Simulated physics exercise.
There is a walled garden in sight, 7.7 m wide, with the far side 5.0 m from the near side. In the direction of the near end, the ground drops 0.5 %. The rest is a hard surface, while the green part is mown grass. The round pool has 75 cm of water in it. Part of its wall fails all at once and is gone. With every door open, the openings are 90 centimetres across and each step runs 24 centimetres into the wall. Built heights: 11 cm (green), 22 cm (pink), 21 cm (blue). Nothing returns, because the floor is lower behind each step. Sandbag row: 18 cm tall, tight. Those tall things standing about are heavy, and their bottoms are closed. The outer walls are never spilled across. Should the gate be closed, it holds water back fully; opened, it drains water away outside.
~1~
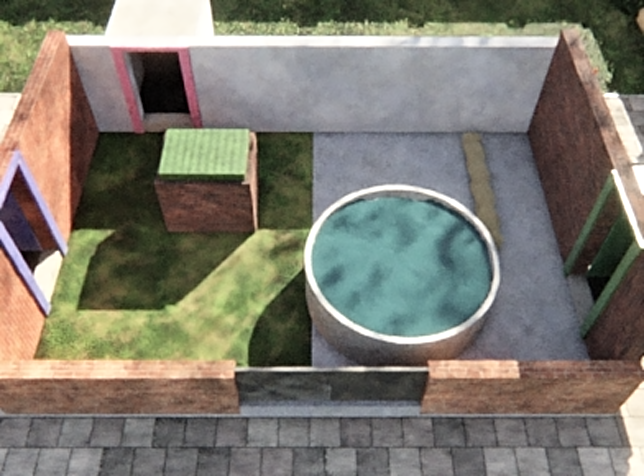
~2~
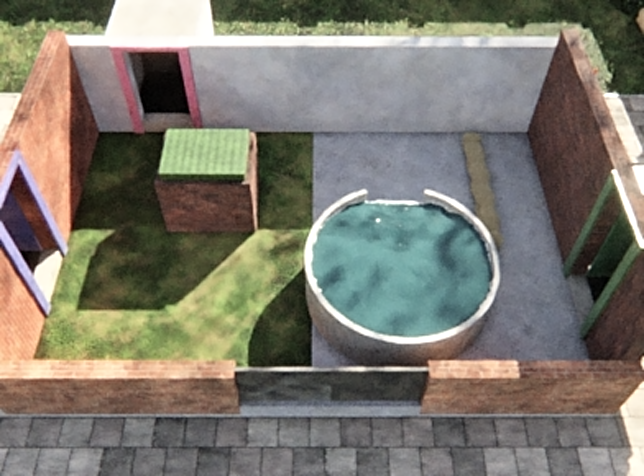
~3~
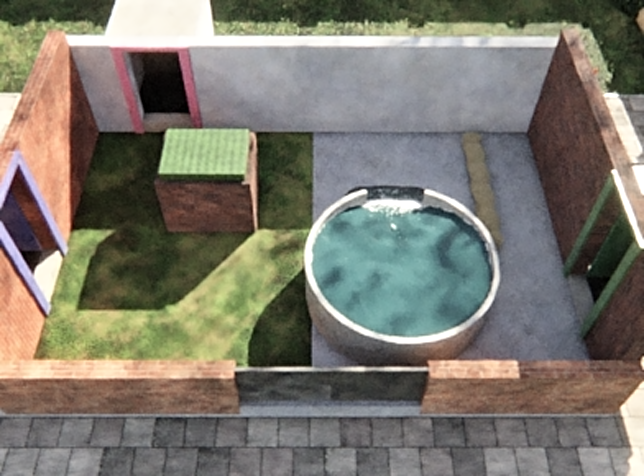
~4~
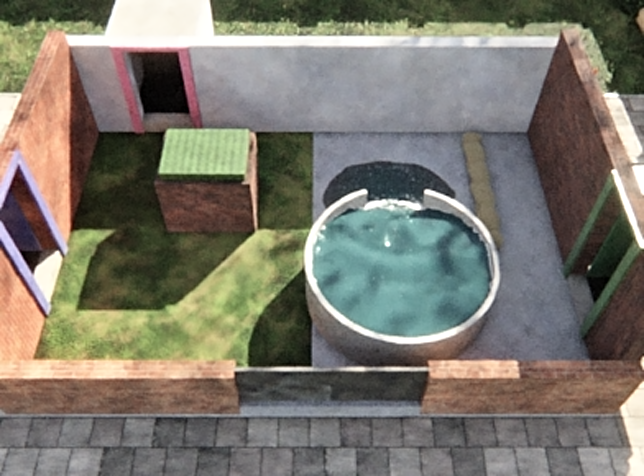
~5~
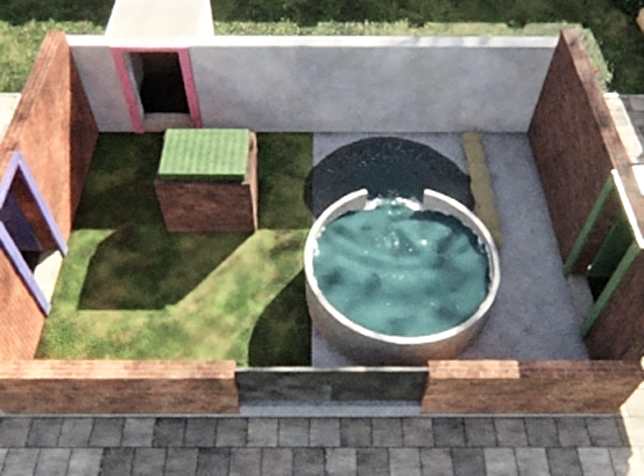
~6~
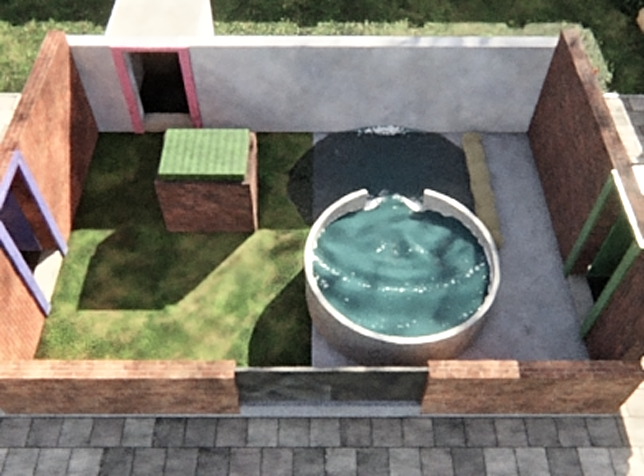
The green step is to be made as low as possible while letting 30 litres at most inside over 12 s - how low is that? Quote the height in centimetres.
It comes to about 8.5 cm.
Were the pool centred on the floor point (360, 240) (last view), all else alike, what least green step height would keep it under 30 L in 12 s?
You'd need some 8.0 cm.
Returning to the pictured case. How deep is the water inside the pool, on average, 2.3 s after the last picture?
It averages roughly 42 centimetres.
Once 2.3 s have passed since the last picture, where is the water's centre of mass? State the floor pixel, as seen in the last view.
My guess is close to (384, 233).
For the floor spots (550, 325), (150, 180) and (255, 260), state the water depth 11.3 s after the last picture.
Close to 9, 9 and 11 cm deep.
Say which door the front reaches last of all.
Blue door.
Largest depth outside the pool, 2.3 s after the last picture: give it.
I'd estimate roughly 31 cm.
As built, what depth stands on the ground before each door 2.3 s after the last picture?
In cm - green: 1, pink: 8, blue: 0.
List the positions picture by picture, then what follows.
The round pool at (401, 261) is whole and still, 75 cm deep; the green door at (597, 264) is dry, in the first picture.
The front is at a hidden place, 0.4 m from the gap on the far side; 0.3 m2 of floor is wet, 75 cm left at the back, in the second picture.
The front is at (374, 189), 0.8 m from the gap on the far side; 0.9 m2 of floor is wet, 75 cm left at the back, in the third picture.
Water pours out on the far side and has run 1.3 m, to (401, 166); about 7 cm deep outside, 75 cm at the back, in the fourth picture.
The front is at (401, 141), 1.9 m from the gap on the far side; 4.1 m2 of floor is wet, 75 cm left at the back, in the fifth picture.
Water pours out on the far side and has run 2.2 m, to (430, 132); about 5 cm deep outside, 74 cm at the back; the green door at (597, 264), 3.0 m from the gap, is still 2.0 m from the nearest water, in the sixth picture.
Then, 0.7 s after the last picture water covers 20 % of the floor, deepest (40 cm) near (451, 137); it has not reached the green door.
Then, 2.3 s after the last picture water covers 45 % of the floor, deepest (31 cm) near (392, 144); it has not reached the green door.
Then, 11.3 s after the last picture water covers 95 % of the floor, deepest (17 cm) near (388, 389); 11 cm at the green door, 9 litres in over its 11 cm step.
At the green door as built, the water peaked near 14 cm, 8.3 s after the last picture.
Run again over the same 12 s with other heights there, 57 litres in over 7 cm, 20 litres over 9.5 cm. The limit of 30 litres is kept from about 8.5 cm up.
